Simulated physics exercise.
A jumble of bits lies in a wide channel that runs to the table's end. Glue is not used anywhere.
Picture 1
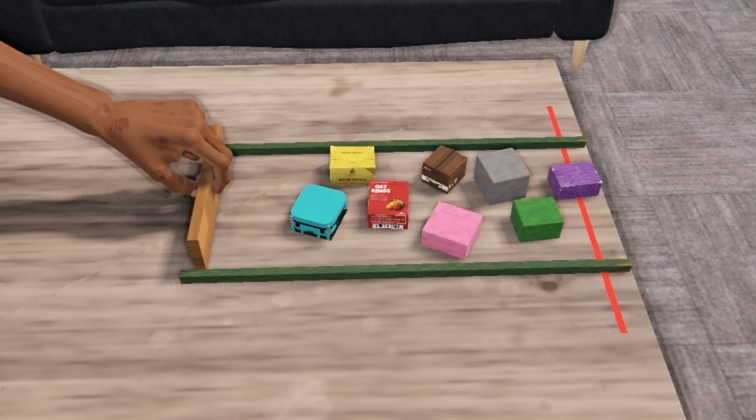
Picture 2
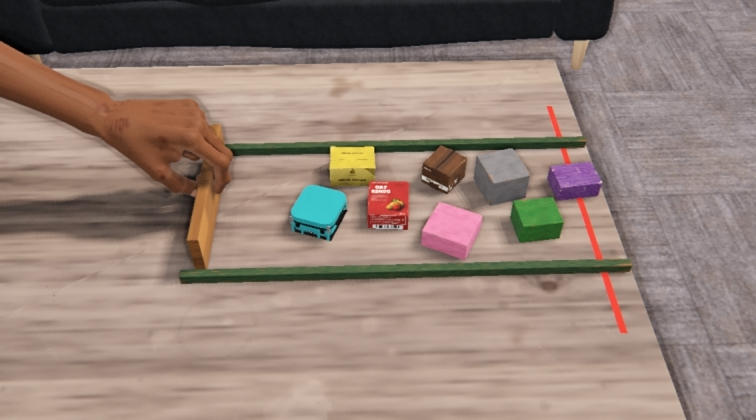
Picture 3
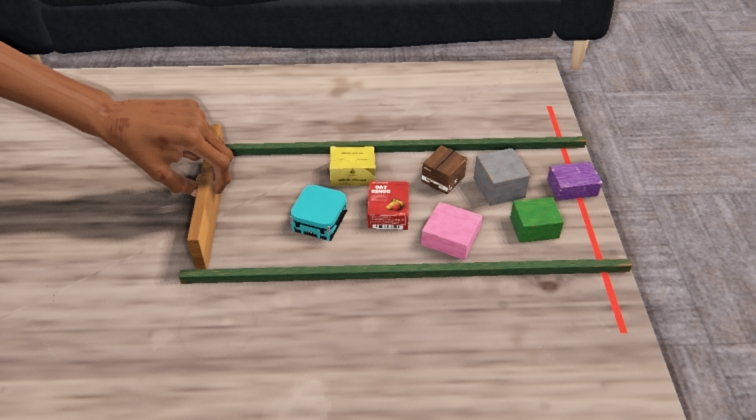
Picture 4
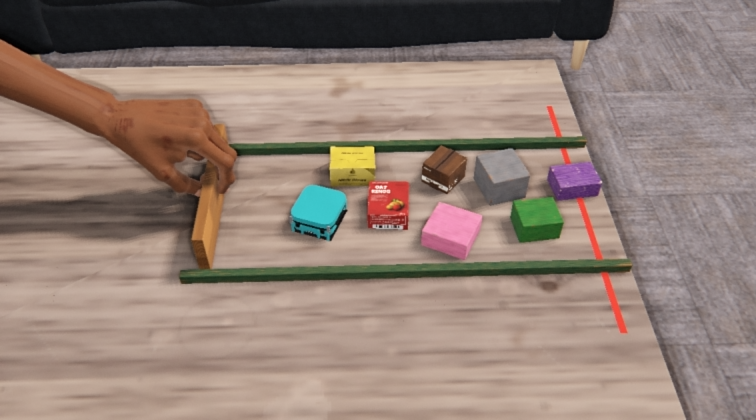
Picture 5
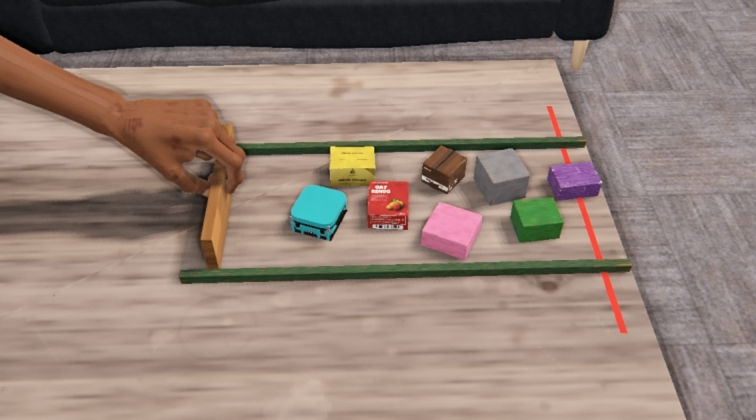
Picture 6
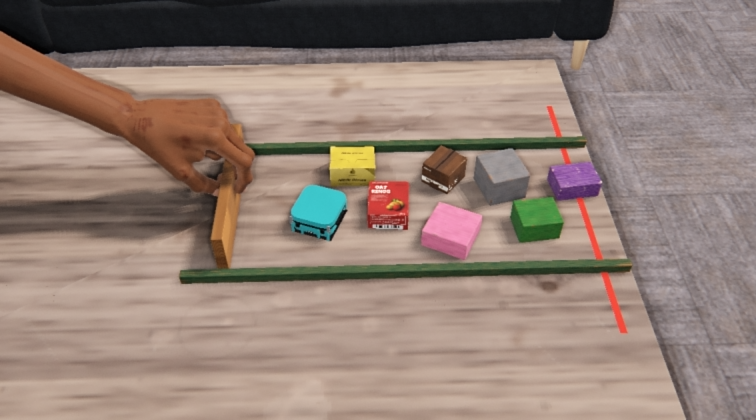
To begin with, a hand holds a wooden board upright at the left end of a channel between two green strips, with eight small blocks and boxes lying to its right. The hand then slides the board slightly rightward, while the scattered items and the red tape stay still.
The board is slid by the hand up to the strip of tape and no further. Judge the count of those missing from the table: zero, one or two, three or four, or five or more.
Off the edge will go five or more.
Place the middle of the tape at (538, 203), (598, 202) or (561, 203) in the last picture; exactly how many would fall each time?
First 2, then 8, then 5.
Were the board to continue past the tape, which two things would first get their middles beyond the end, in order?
First comes the purple block, followed by the grey block.
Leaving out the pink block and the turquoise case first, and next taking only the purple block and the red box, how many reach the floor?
Tally of falls: 3 for the first try, 3 for the second.
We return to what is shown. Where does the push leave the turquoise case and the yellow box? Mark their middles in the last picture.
The turquoise case finishes at (605, 200); the yellow box finishes at (594, 161).
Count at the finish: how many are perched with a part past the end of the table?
3 of them.
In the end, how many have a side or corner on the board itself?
3 of them.
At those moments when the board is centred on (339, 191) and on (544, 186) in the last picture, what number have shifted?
Tally: First 3; then 8.
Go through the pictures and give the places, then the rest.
In the first frame, purple block (574, 181); green block (536, 220); grey block (501, 176); board (209, 194); tape (581, 202).
In the second frame, green block (536, 220); yellow box (353, 166).
In the third frame, grey block (501, 177); red box (388, 205).
In the fourth frame, purple block (574, 181); pink block (452, 230).
In the fifth frame, green block (536, 220); brown box (444, 170).
In the sixth frame, purple block (574, 181); green block (536, 220); grey block (501, 177); board (230, 194); tape (581, 202).
Soon after, none off yet; purple block at rest near (574, 181); green block at rest near (536, 220); grey block at rest near (501, 177).
In the end, the number that fall off is five or more; gone, red box, brown box, grey block, green block and purple block.
